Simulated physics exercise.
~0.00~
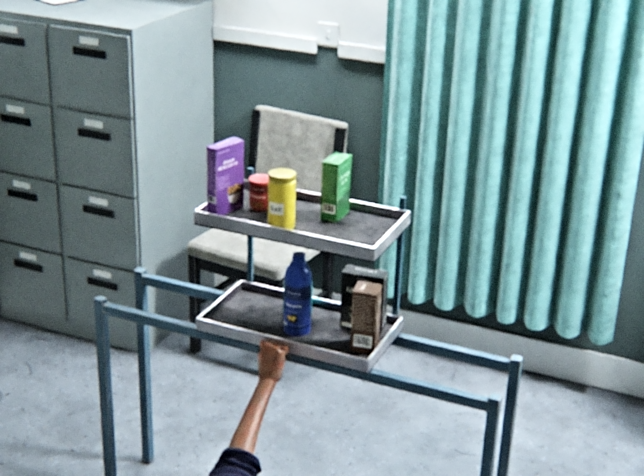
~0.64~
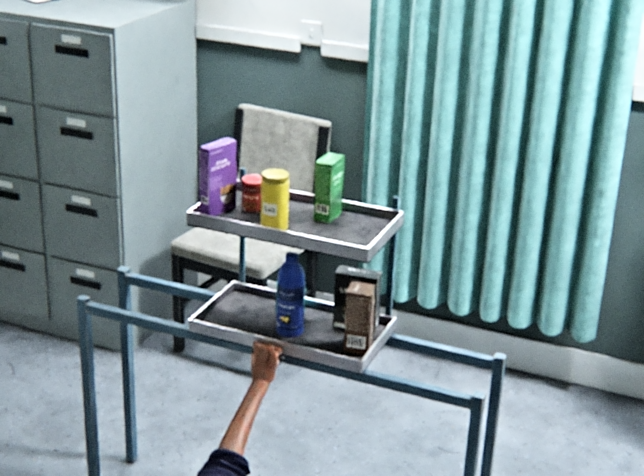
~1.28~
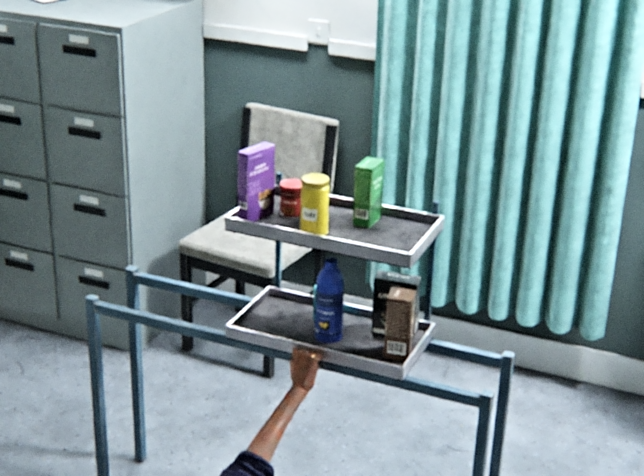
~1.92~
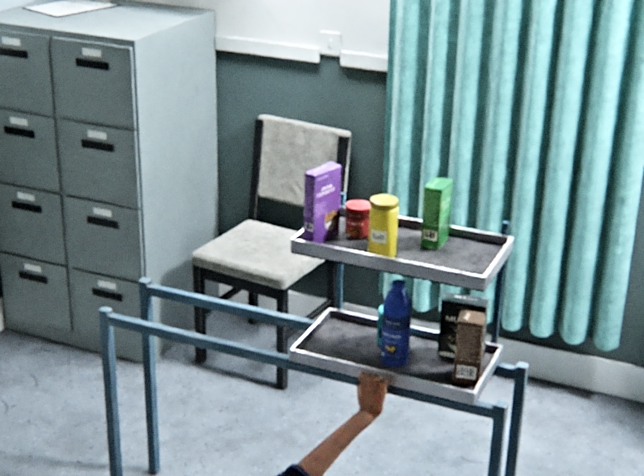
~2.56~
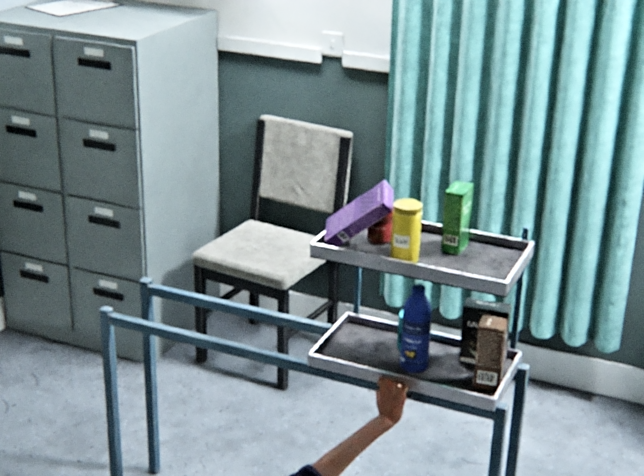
In an office with grey filing cabinets, a pale chair and teal curtains, seen from slightly above, a two-level tray stands on a blue rail frame. The upper level holds a purple packet, a red tin, a yellow jar and a green carton, left to right; the lower holds a blue bottle beside black and brown packages. A hand grips the lower tray's near edge and moves it rightwards along the rails, slowly, then farther. Near the right end, the purple packet tips over to the right. It finishes leaning steeply over the red tin, while the others stay upright.
